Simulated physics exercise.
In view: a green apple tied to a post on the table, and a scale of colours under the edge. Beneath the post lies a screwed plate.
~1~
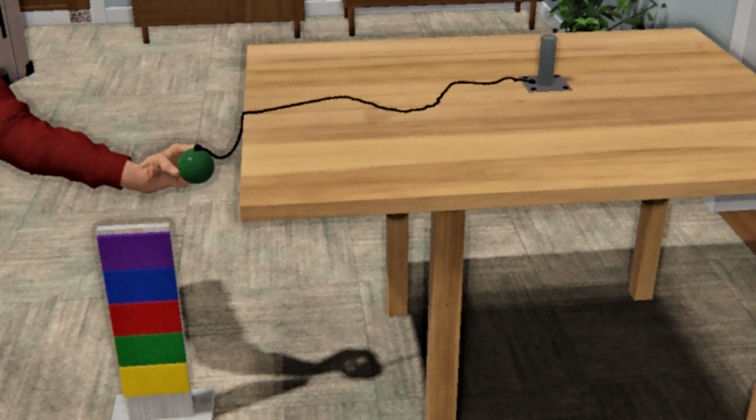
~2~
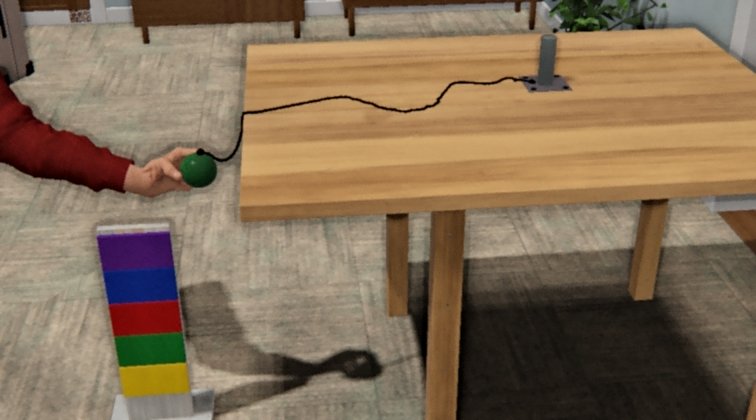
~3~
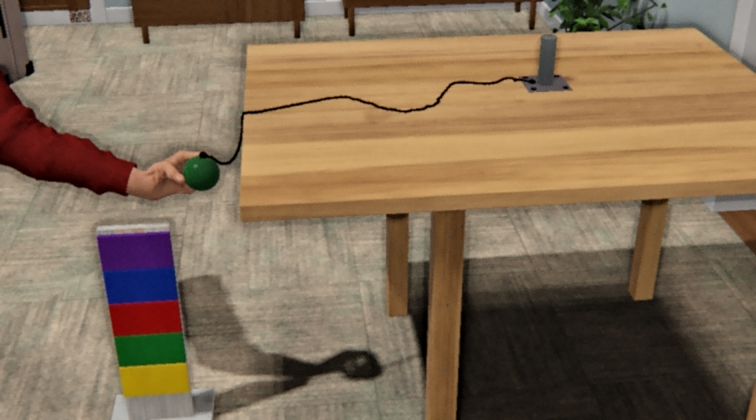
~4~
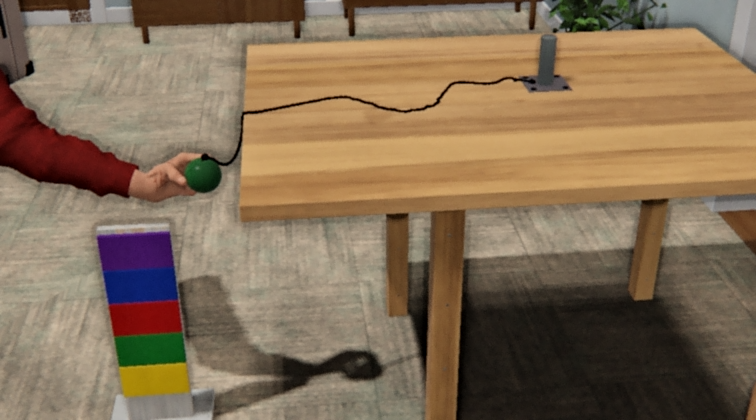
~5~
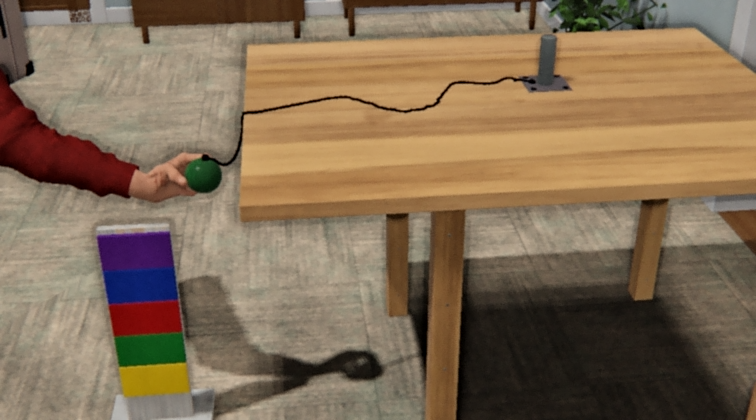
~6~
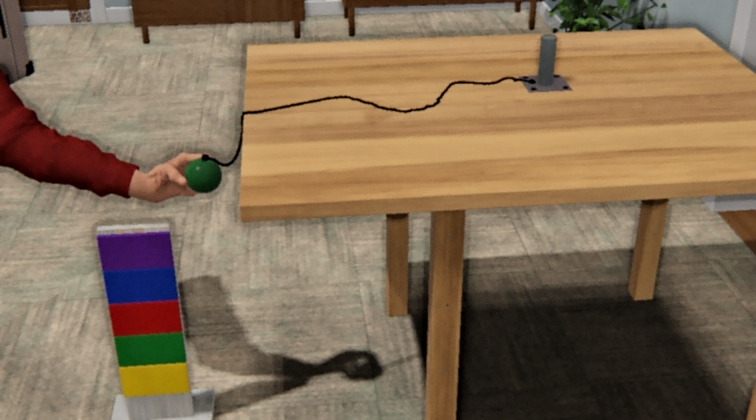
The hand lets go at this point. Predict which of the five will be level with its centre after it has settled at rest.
I predict blue.
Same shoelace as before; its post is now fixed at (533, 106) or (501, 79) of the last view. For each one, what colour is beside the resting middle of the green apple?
Red; red.
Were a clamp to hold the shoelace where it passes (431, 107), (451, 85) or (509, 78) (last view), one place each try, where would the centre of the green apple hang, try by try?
Near (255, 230), then (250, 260), then (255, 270).
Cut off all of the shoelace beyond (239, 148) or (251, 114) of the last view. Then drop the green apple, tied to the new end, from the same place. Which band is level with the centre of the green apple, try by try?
Purple; none, it hangs higher.
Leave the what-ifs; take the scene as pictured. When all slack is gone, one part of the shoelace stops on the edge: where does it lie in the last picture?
That would be the bit at (319, 100).
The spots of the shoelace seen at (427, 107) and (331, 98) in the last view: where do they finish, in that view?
About (367, 99), and the other about (253, 110).
Soon after, apple near (232, 269); level with blue.
Then, apple near (273, 268); level with blue.
At rest, apple near (254, 274); level with blue. The shoelace holds its middle at blue.
